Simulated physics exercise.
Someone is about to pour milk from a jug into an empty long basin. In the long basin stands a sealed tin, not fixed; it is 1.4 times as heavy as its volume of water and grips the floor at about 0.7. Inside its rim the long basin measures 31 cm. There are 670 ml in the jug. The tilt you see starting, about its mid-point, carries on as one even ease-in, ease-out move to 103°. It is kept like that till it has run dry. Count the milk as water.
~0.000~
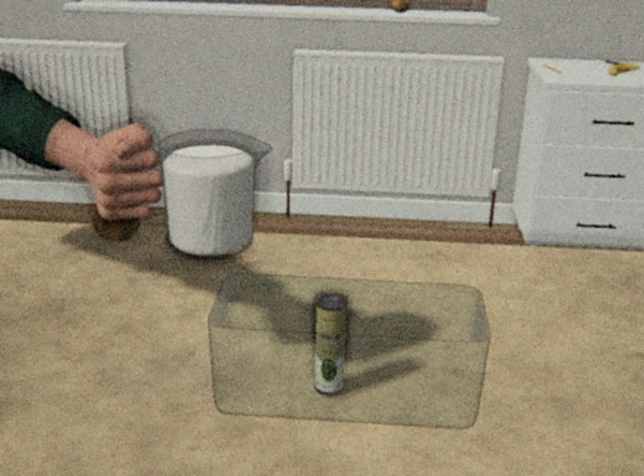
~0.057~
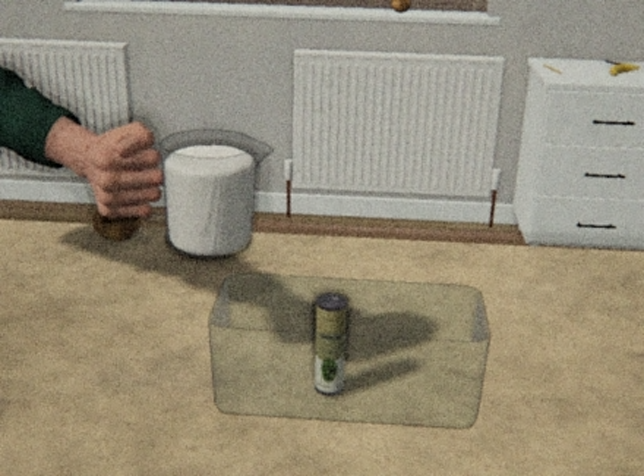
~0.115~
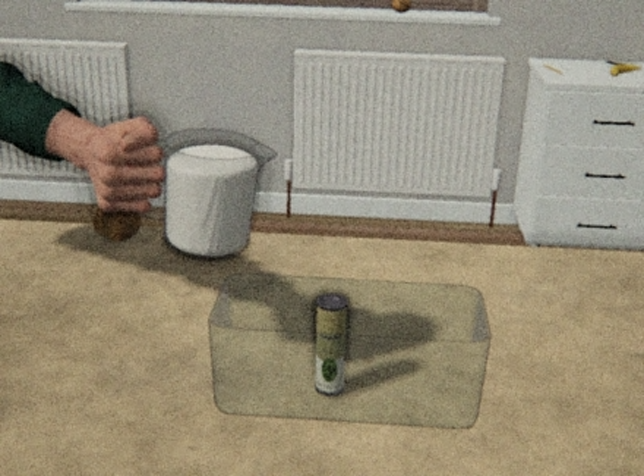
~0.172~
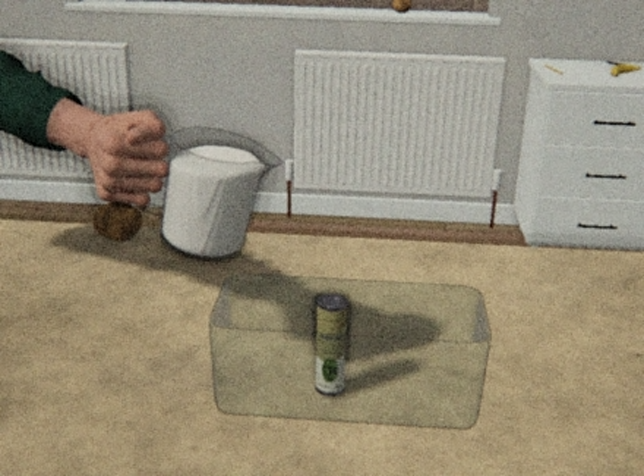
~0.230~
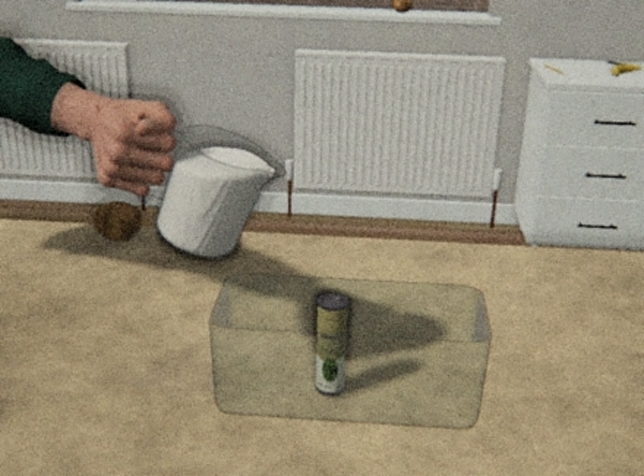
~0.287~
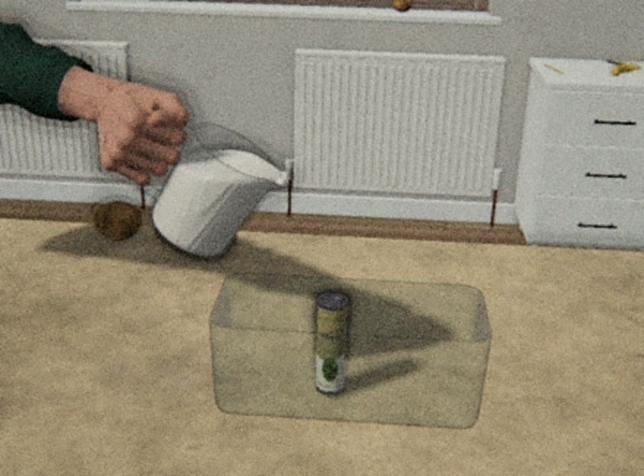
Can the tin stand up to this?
The tin goes over.
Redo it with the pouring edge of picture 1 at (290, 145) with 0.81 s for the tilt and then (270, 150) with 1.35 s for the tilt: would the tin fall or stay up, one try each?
First it stays up; then it keeps standing.
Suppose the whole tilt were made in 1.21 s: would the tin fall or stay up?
The tin remains upright.
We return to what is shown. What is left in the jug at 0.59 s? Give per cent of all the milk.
About 62 per cent.
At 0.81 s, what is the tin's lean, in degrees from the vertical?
Near 5° from upright.
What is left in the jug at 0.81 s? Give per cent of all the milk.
Some 16 per cent.
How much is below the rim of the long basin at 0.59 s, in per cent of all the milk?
About 14 per cent.
Then, 0.59 s in, the tilt is 87° and 61 per cent is still to pour; the tin stands where it began.
Then, 0.81 s in, the tilt is 103° and 17 per cent is still to pour; the tin leans 4°.
Then, 1.04 s in, the tilt is 103° and 3 per cent is still to pour; the tin leans 57°.
Then, 1.29 s in, the tilt is 103° and 0 per cent is still to pour; the tin lies on its side.
Finally, the tin lies on its side.
